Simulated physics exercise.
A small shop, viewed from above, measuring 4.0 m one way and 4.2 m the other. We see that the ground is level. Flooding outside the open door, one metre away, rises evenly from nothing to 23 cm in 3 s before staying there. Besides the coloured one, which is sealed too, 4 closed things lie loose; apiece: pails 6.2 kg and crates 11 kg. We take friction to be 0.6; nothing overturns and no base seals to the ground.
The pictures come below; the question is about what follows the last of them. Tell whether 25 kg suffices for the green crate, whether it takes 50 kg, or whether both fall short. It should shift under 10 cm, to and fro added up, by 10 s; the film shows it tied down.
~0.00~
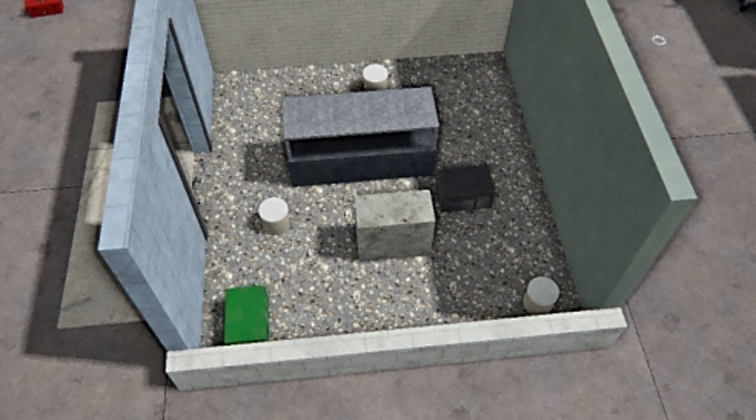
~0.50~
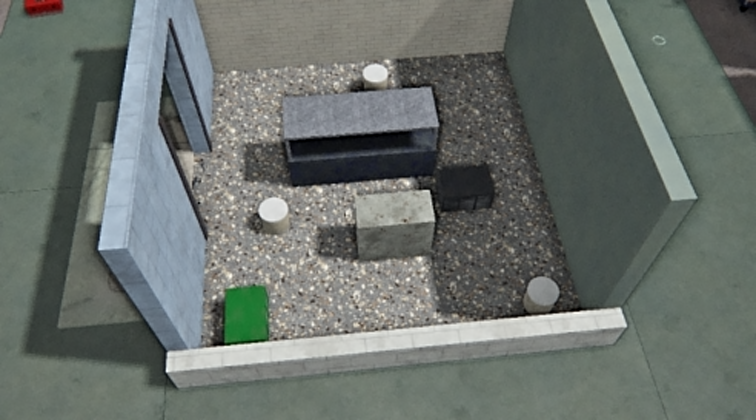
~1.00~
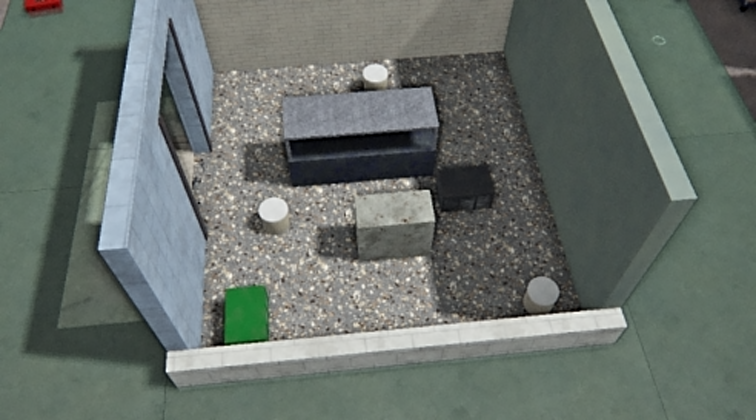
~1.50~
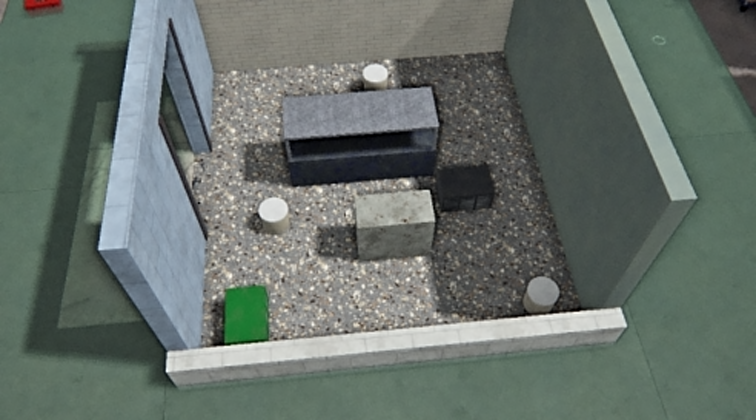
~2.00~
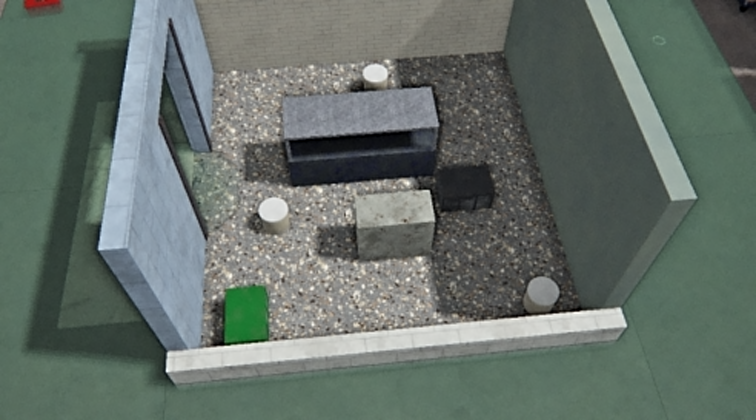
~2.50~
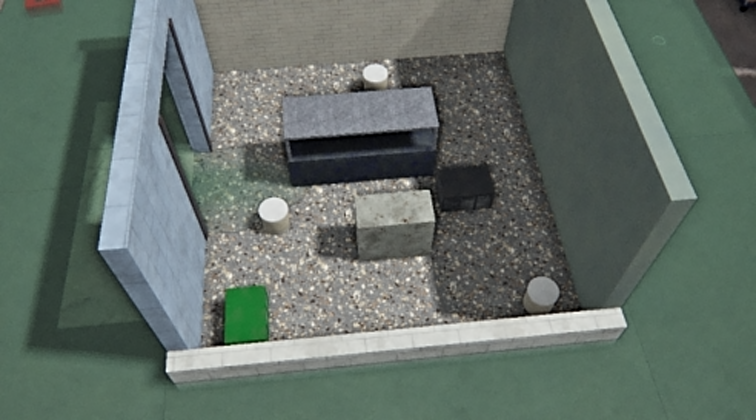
The lighter amount suffices.
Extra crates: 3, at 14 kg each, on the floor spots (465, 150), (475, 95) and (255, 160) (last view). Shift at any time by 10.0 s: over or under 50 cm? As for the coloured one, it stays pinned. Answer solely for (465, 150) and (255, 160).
Well, below half a metre and then beyond half a metre.
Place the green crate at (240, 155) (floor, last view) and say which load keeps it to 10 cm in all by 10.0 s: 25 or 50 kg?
Short answer: Heavier load only.
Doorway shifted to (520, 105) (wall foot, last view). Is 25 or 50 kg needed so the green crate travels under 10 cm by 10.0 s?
Well, then the greater option is needed.
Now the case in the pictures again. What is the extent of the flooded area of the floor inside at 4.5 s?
Roughly 8.5 m2 of it is wet.
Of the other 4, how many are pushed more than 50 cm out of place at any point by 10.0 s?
I make it 3.
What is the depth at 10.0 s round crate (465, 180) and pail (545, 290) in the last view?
11 and 12 cm.
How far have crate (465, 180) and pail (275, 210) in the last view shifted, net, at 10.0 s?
One is off by 80 cm, the other by 250 cm, in the order asked.
After 3.5 s the green crate would be 0 cm from its start with 25 kg and 0 cm from its start with 50 kg; 0 cm of water round it then.
After 4.5 s the green crate would be 0 cm from its start with 25 kg and 0 cm from its start with 50 kg; 1 cm of water round it then.
After 7.0 s the green crate would be 0 cm from its start with 25 kg and 0 cm from its start with 50 kg; 5 cm of water round it then.
After 10.0 s the green crate would be 0 cm from its start with 25 kg and 0 cm from its start with 50 kg; 7 cm of water round it then.
